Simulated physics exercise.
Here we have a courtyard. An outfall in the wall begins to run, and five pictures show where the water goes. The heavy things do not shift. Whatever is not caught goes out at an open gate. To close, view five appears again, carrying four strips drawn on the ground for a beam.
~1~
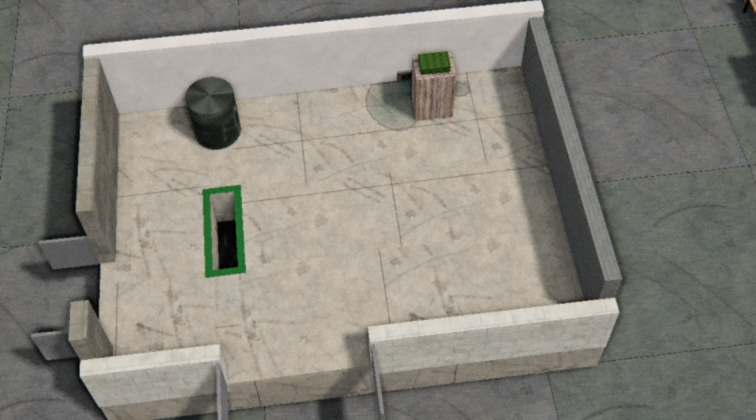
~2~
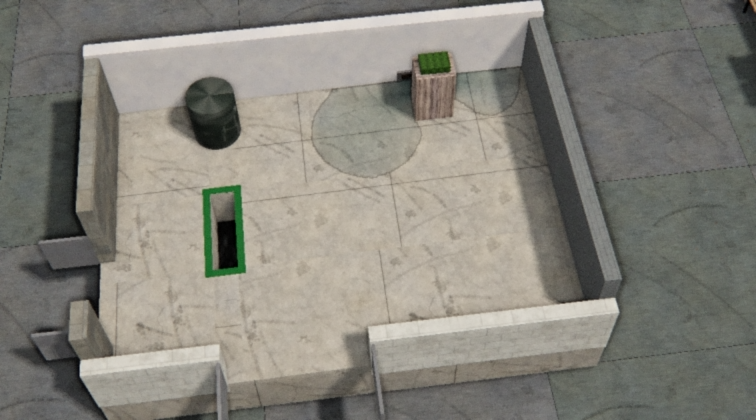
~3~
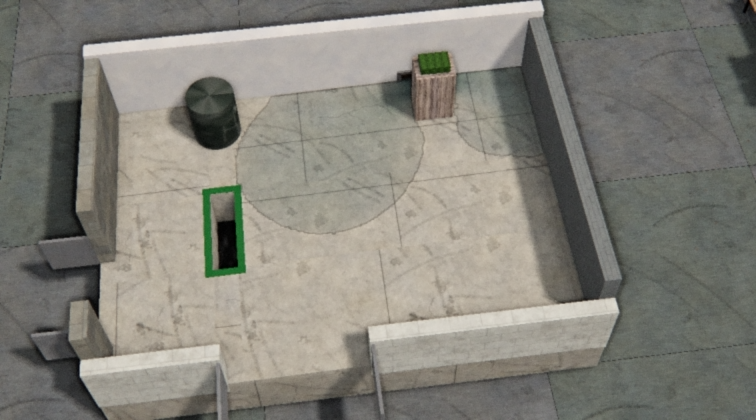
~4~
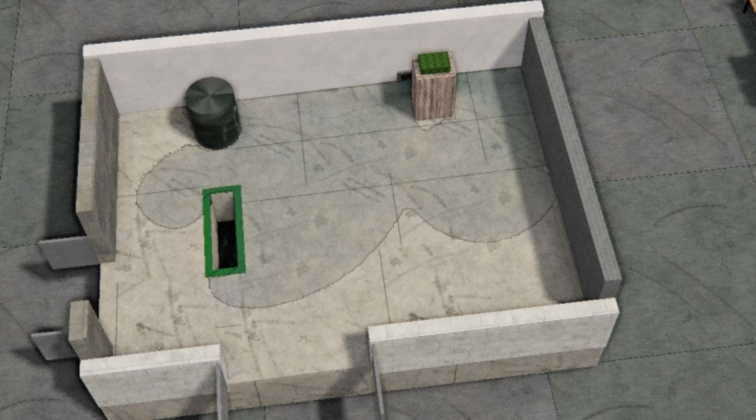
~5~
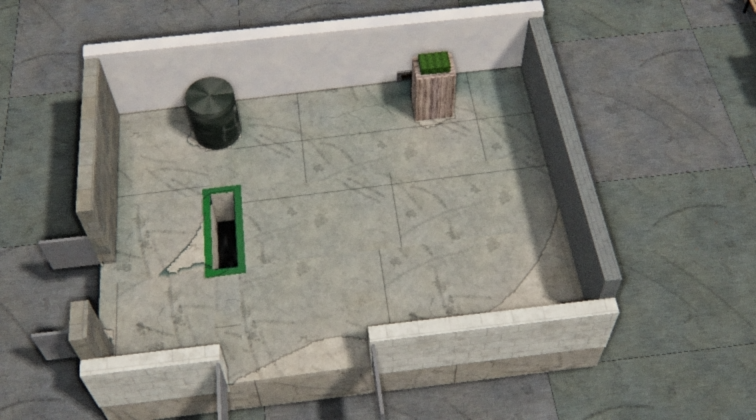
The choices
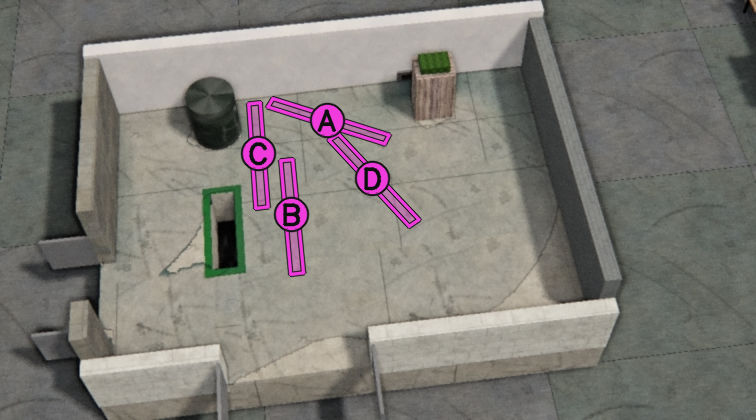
At first, a small patch of water lies on the pale courtyard floor beside a wooden box near the back wall. It spreads left and toward the front in widening curves, reaches the green-edged drain and wraps around it, then covers most of the floor, leaving only a few dry patches.
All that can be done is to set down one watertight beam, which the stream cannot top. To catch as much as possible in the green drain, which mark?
I would pick place D.
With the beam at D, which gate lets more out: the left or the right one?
More leaves on the left.
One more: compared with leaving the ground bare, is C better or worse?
Worse.
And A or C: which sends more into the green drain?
C.
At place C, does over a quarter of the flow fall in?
No, it does not.
On the marked copy, A from (270, 102) to (386, 139); B from (297, 273) to (286, 160); C from (261, 207) to (254, 103); D from (333, 137) to (414, 222).
Choosing A, about 9 % of the stream runs into the green drain, about 91 % out by the gates.
Choosing B, about 9 % of the stream runs into the green drain, about 91 % out by the gates.
Choosing C, about 17 % of the stream runs into the green drain, about 83 % out by the gates.
Choosing D, about 23 % of the stream runs into the green drain, about 77 % out by the gates.
